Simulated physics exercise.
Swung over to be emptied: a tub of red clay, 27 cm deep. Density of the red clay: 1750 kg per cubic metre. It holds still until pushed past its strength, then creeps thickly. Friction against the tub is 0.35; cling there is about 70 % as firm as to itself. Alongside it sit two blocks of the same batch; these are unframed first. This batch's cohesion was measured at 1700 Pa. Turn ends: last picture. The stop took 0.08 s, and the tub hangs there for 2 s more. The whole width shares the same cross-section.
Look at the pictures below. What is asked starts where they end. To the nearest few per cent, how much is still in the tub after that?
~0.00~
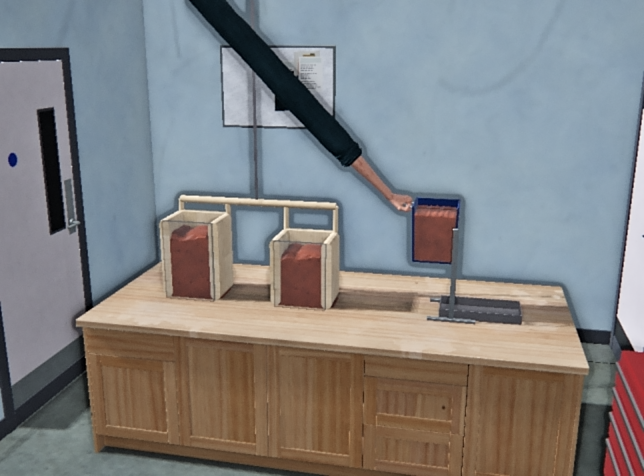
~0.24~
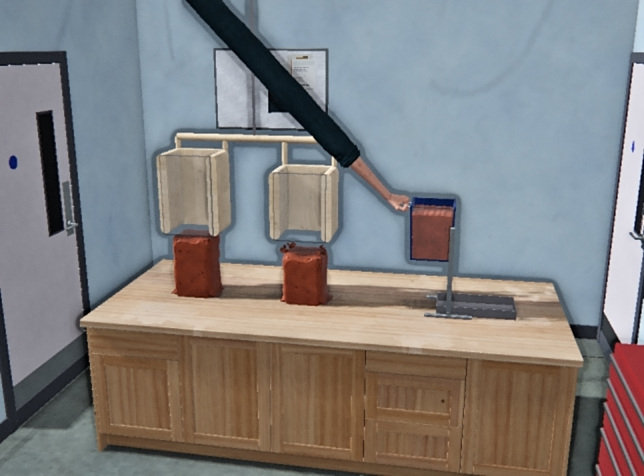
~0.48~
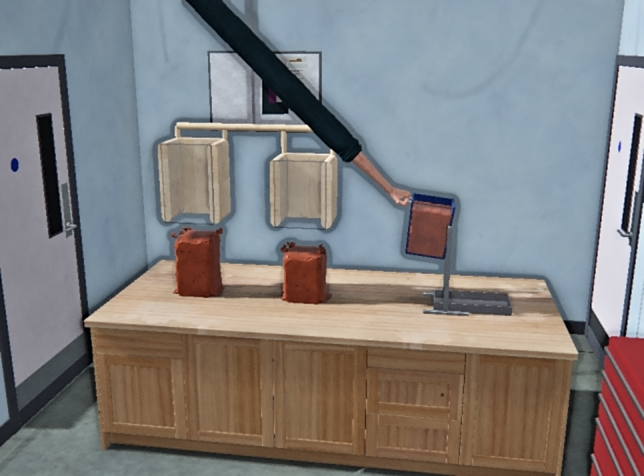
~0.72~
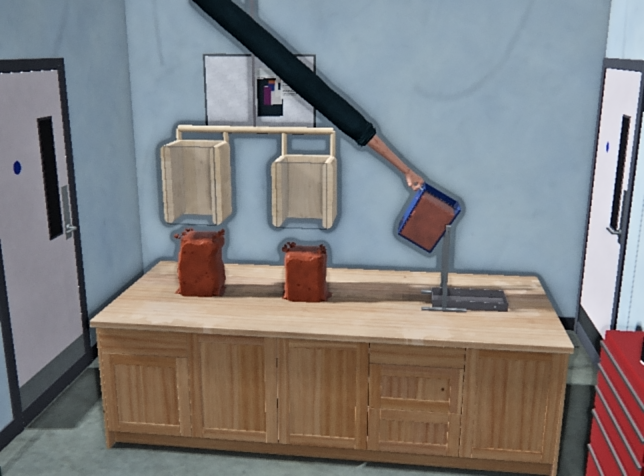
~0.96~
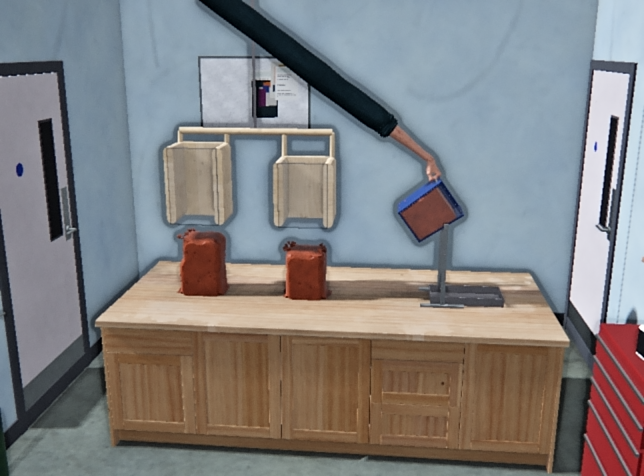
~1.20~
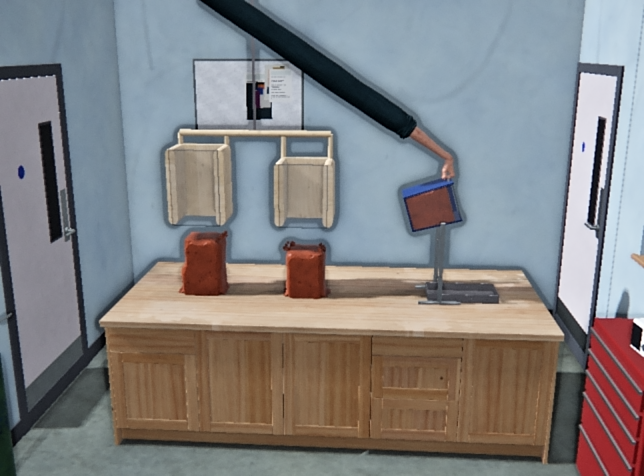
About 100 %.
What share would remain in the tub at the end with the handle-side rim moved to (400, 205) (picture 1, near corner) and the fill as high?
The tub would end up holding some 100 % of it.
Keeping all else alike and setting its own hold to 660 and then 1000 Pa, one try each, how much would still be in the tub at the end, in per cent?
Respectively, close to 100 % and close to 100 %.
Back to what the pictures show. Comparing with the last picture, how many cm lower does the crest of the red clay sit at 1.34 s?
About 0 cm.
After 1.34 s, the tub is at 74 degrees and holds 100 %.
After 1.51 s, the tub is at 74 degrees and holds 100 %.
After 1.68 s, the tub is at 74 degrees and holds 100 %.
After 1.85 s, the tub is at 74 degrees and holds 100 %.
After 3.20 s, the tub is at 74 degrees and holds 100 %.
